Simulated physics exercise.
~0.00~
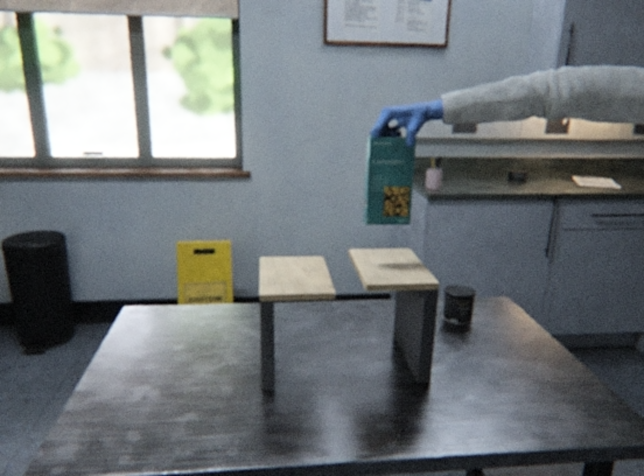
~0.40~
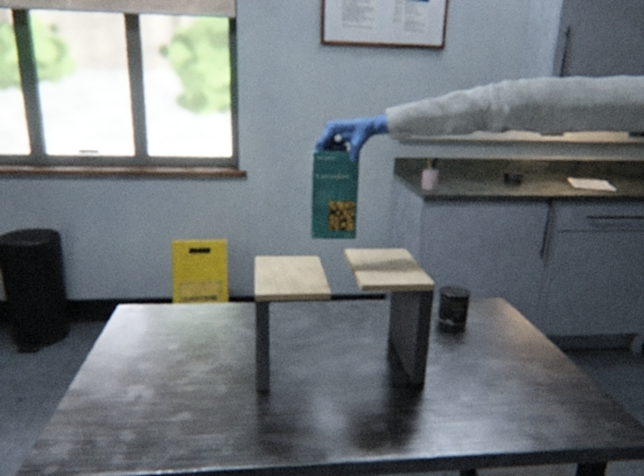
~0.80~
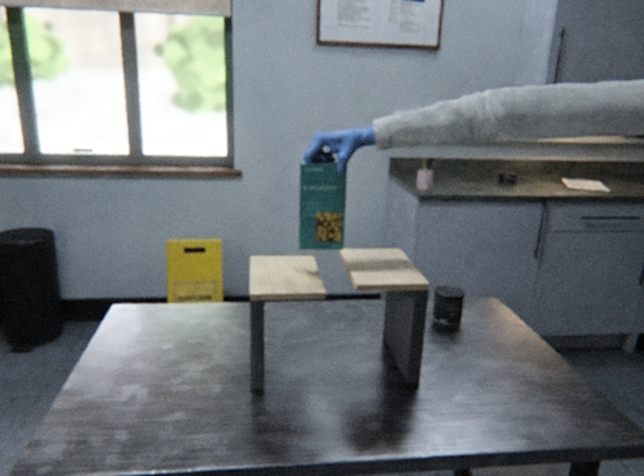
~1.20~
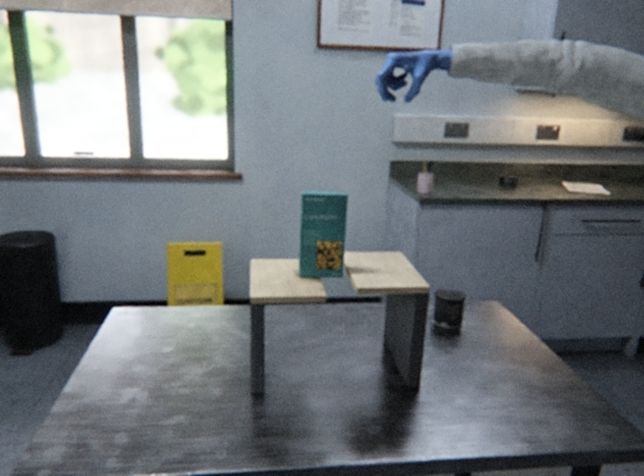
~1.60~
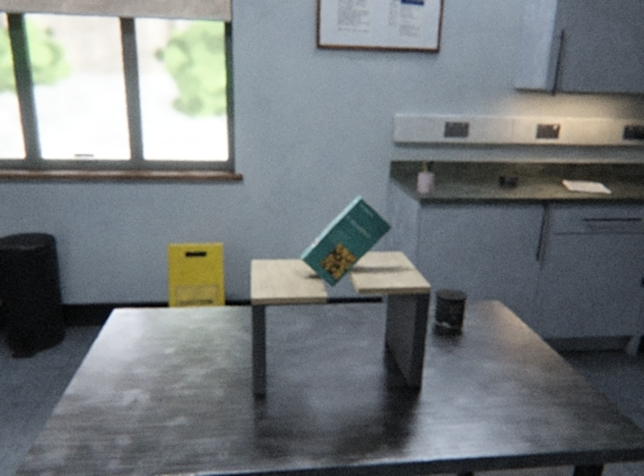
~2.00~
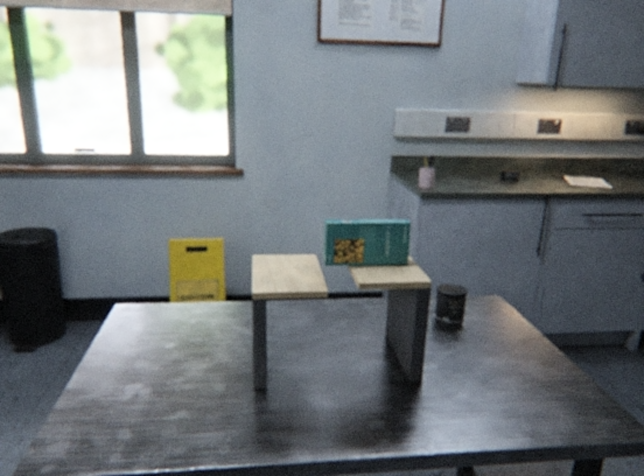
A turquoise packet, released by a gloved hand above two ledges, tips right and lodges sideways.
